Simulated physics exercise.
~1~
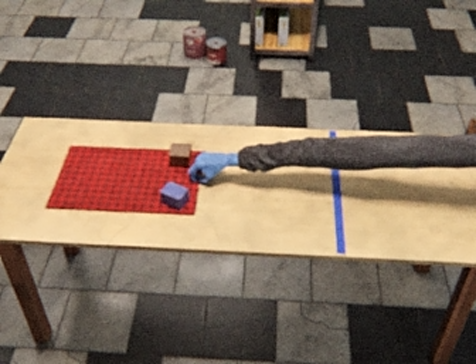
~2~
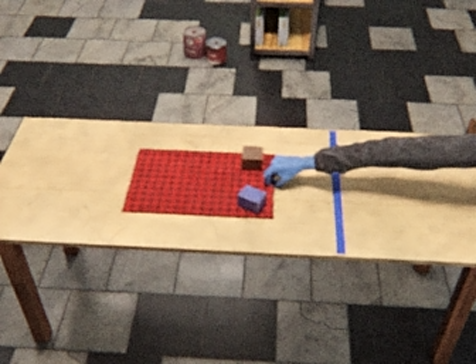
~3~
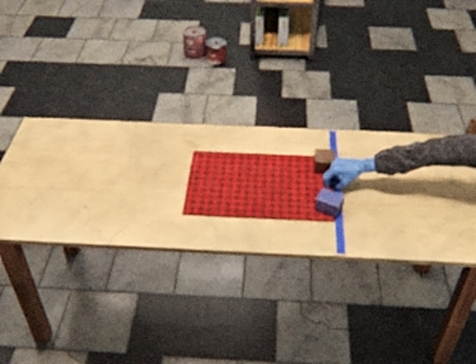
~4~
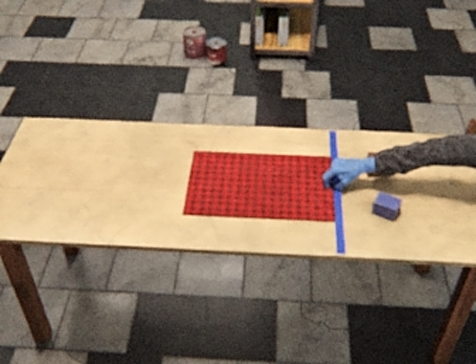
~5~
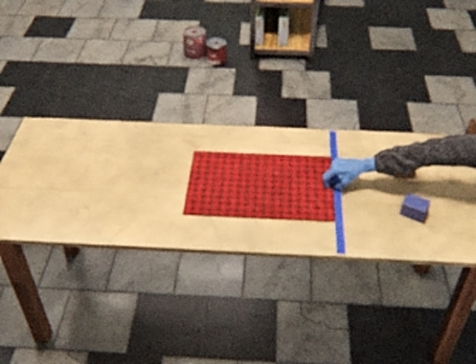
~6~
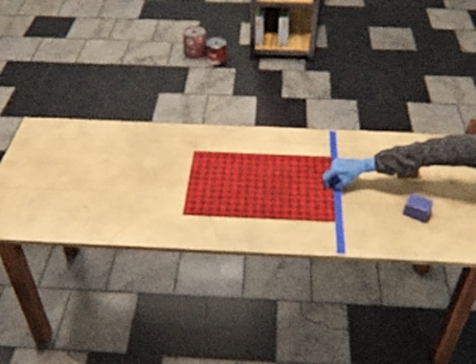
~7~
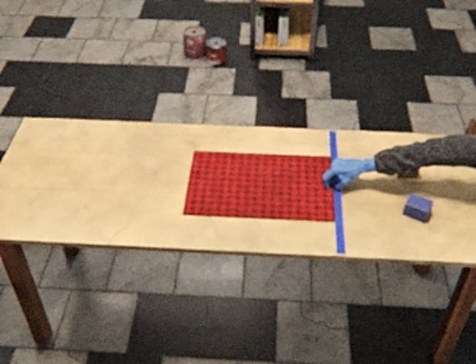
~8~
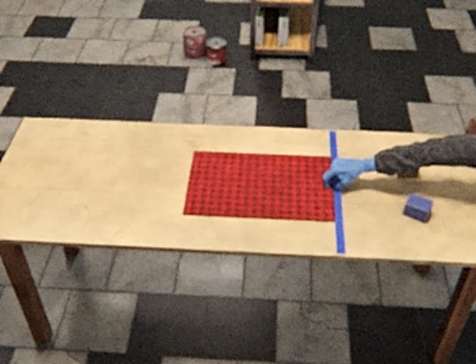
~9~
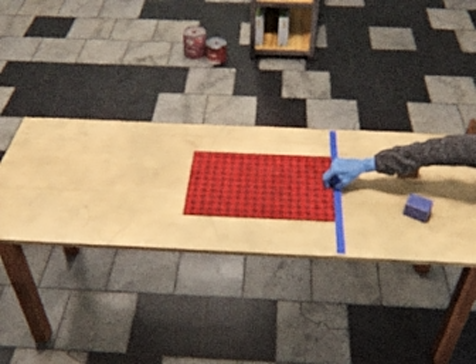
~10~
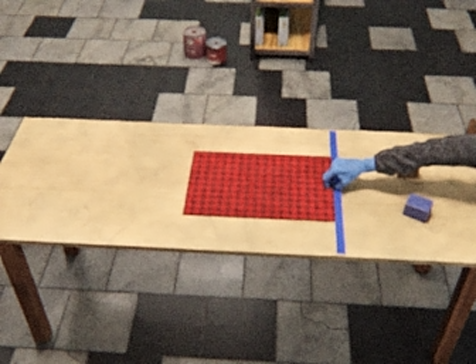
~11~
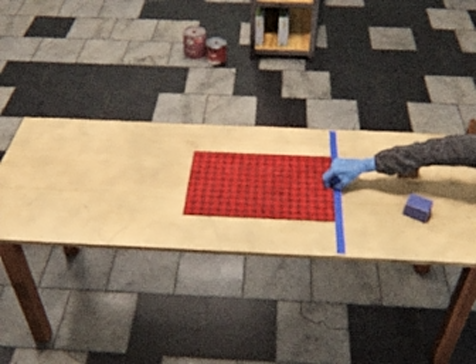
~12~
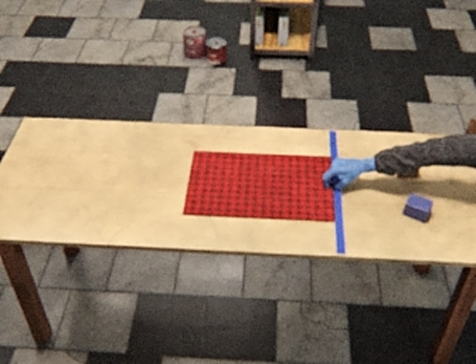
We see a gloved hand pull a red cloth carrying a blue block and a brown block rightward along a table, stopping at a blue tape line; the blue block slides off beyond the tape and rests, while the brown one leaves the cloth, hidden by the arm.
